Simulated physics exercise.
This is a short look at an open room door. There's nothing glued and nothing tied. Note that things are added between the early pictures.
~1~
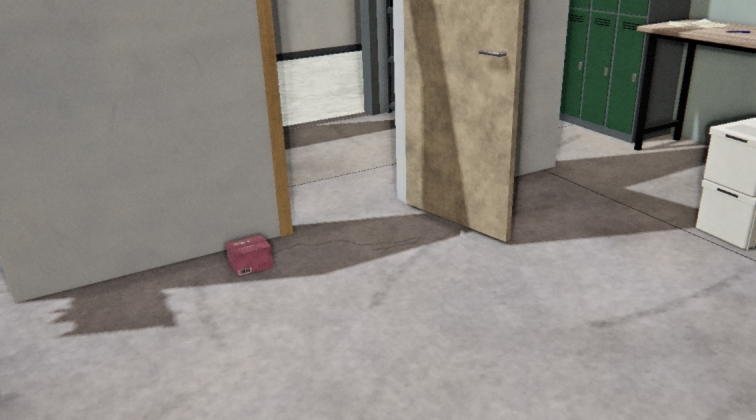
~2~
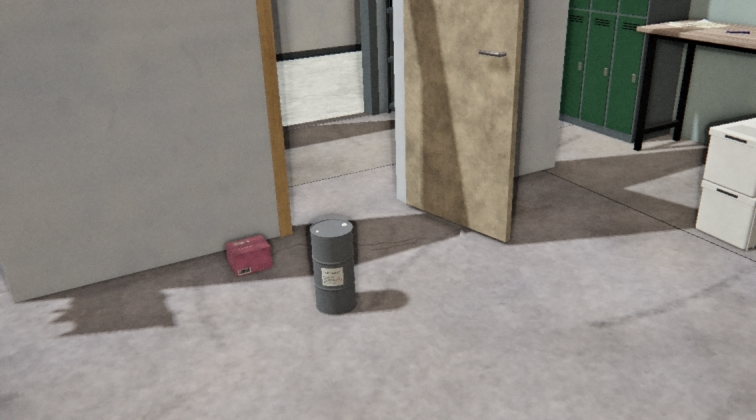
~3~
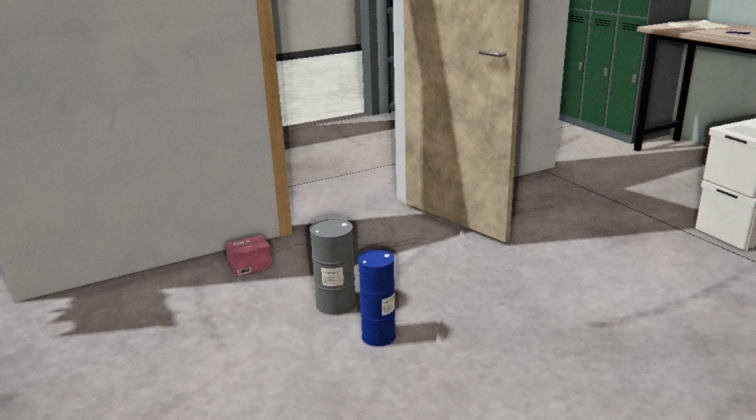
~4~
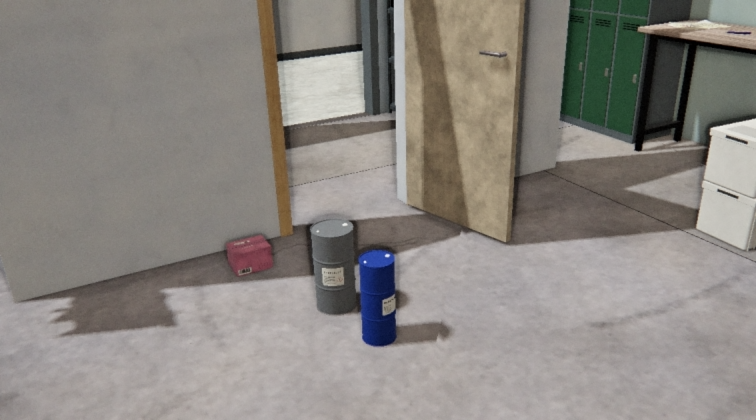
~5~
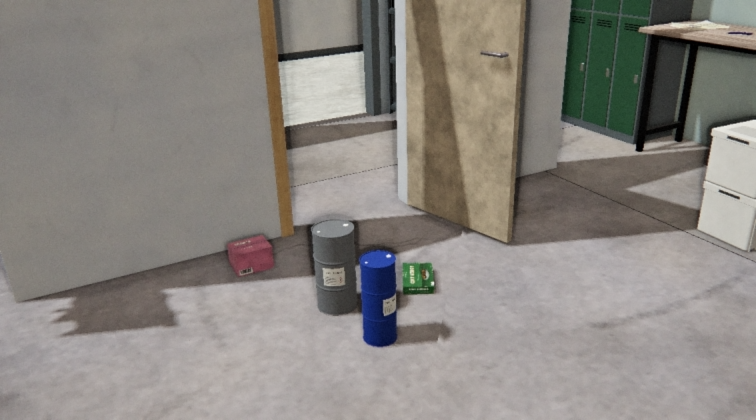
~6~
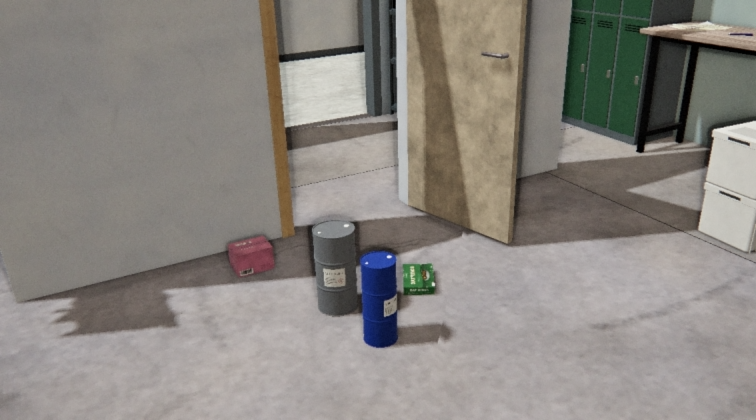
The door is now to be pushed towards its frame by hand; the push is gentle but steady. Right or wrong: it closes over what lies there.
Right.
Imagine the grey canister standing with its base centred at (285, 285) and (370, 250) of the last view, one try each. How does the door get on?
First it finishes its swing, then it cannot finish its swing.
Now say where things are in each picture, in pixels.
The first picture shows door wide open and still.
The second picture shows door wide open and still; grey canister (334, 267).
The third picture shows door wide open and still; pink parcel (249, 256); blue canister (377, 299).
The fourth picture shows door wide open and still; grey canister (334, 267); pink parcel (250, 256).
The fifth picture shows door wide open and still; blue canister (379, 299); grey canister (335, 267).
The sixth picture shows door wide open and still; green packet (418, 279); pink parcel (251, 256).
Then, 0.90 s on from there, door at 80°.
Then, 1.60 s on from there, door at 50°.
Then, 2.30 s on from there, door at 19°.
In the end, door at 0°; all 4 unmoved. At the end, from the last picture's camera, green packet near (418, 279).
